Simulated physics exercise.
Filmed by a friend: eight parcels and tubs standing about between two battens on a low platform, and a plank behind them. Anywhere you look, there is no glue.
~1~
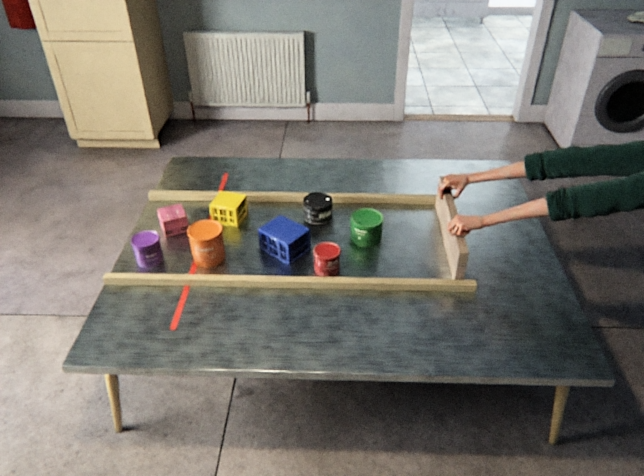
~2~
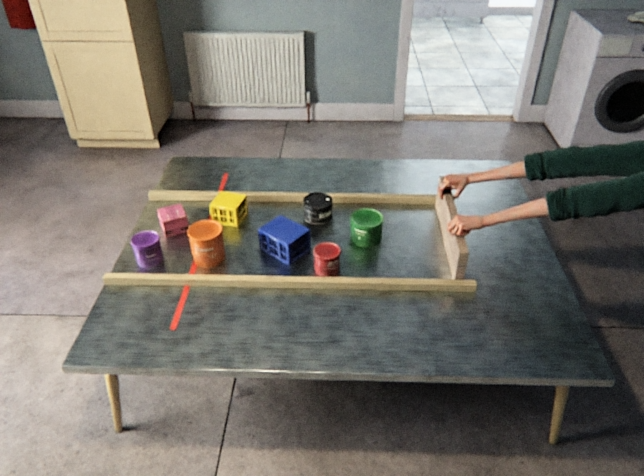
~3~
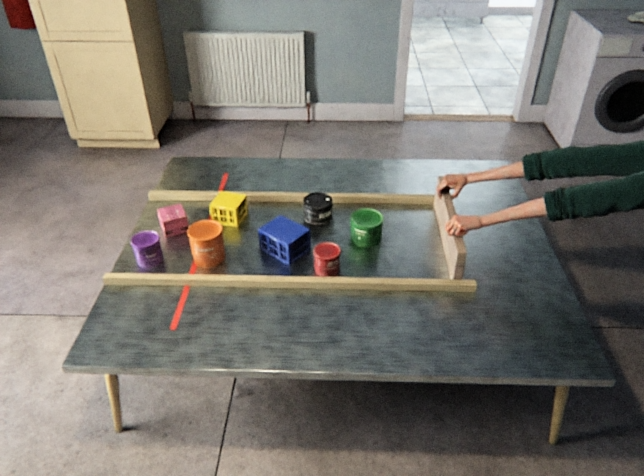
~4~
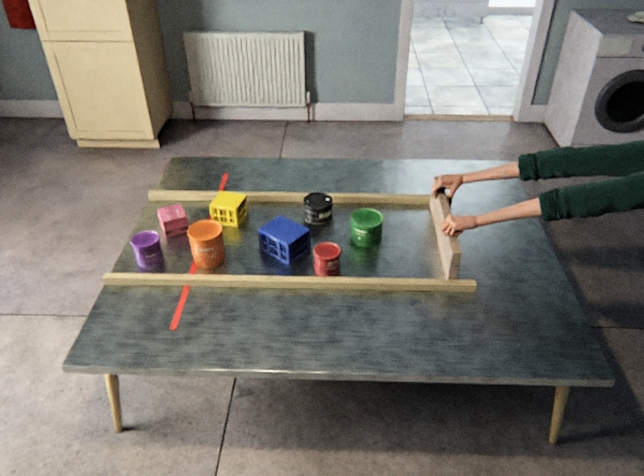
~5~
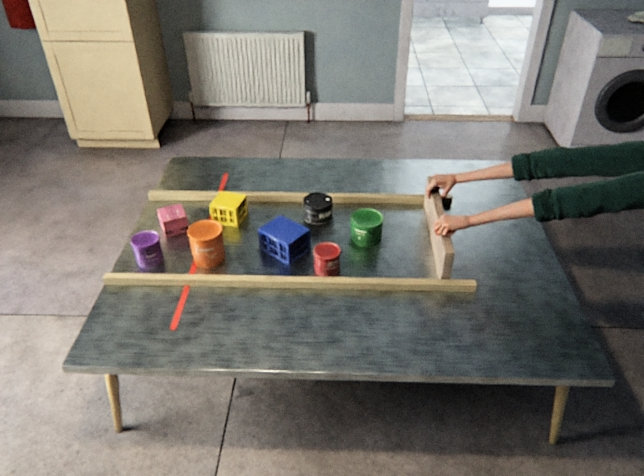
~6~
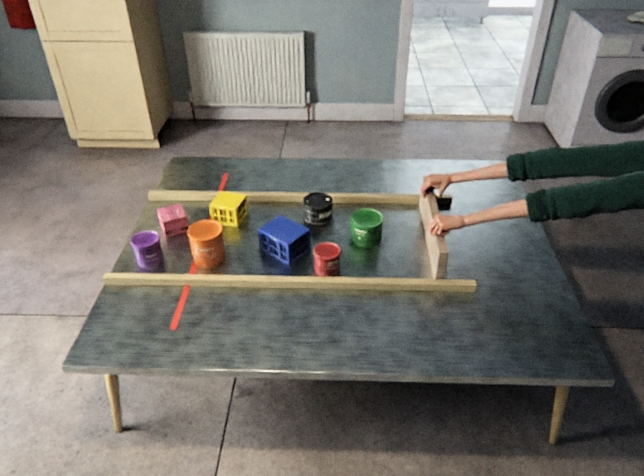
We see colourful tubs and crates standing still between two wooden strips on a low table marked with a red line, while two hands at the right slide an upright plank slightly left, without touching them.
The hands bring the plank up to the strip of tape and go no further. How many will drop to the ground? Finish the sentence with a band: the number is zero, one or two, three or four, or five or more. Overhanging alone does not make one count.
The number is zero.
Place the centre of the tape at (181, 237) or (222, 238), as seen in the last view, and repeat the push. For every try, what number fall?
Counts per try: 2 and 0.
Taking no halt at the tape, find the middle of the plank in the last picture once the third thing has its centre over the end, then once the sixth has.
At (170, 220) for the third, at (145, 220) for the sixth.
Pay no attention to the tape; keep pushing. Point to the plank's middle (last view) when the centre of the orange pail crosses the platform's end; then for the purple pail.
Orange pail: (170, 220); purple pail: (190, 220).
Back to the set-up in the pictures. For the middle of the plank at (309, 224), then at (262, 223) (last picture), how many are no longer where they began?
It comes to 4 for the first spot, 6 for the other.
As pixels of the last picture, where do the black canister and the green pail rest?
One is at about (198, 205), the other at about (190, 221).
A little later, none off yet; purple pail at rest near (148, 249); pink parcel at rest near (173, 220); orange pail at rest near (207, 244).
When it is over, the number that fall off is zero.
